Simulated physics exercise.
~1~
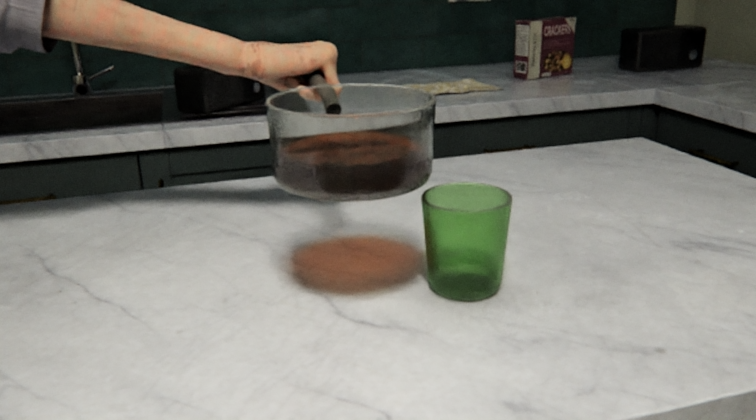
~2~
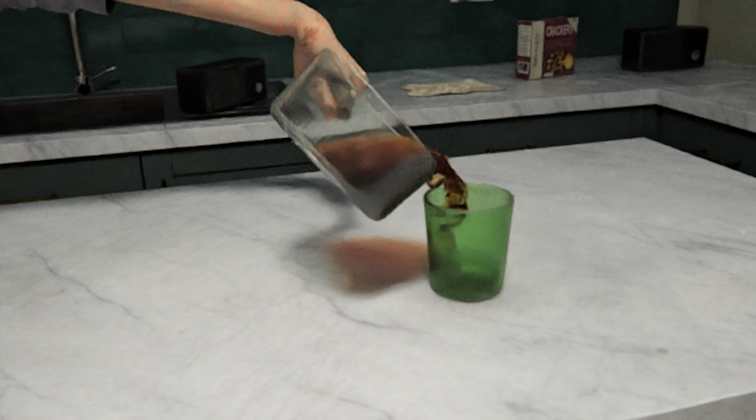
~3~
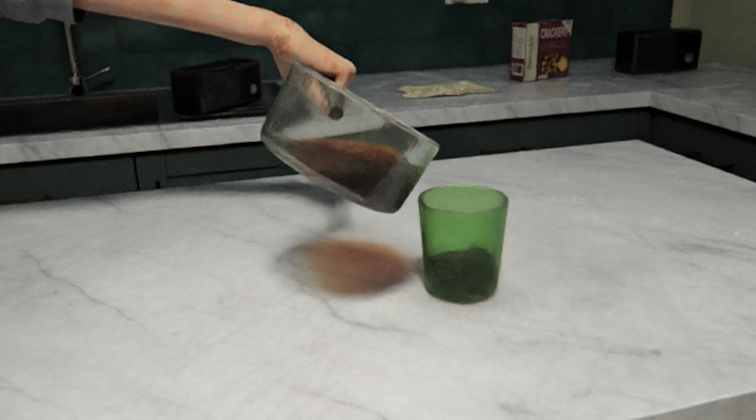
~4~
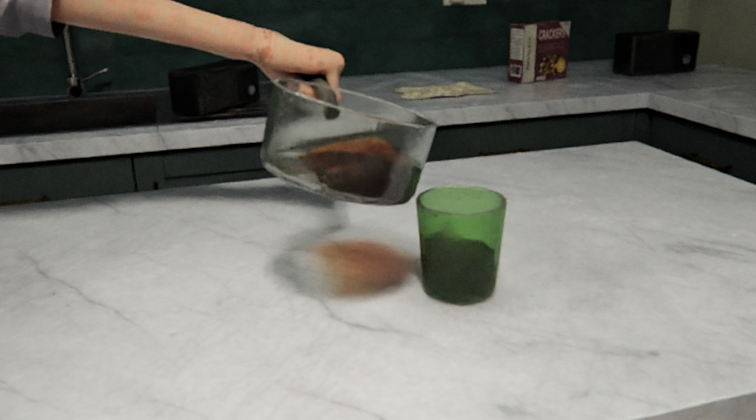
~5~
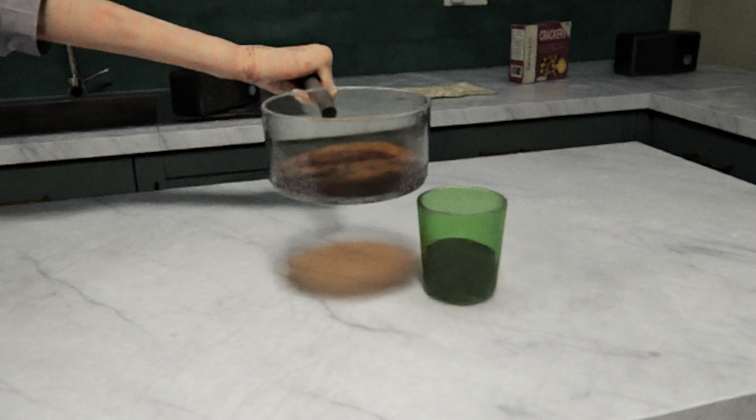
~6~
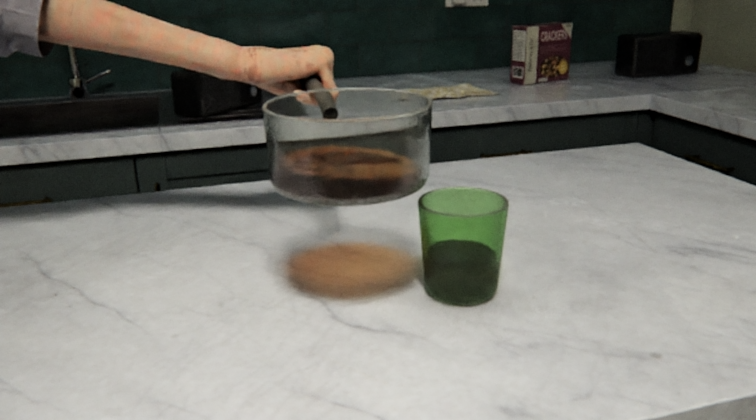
Kitchen counter, a hand tilting a clear pot to pour dark tea into a green glass, then levelling it, glass partly filled.
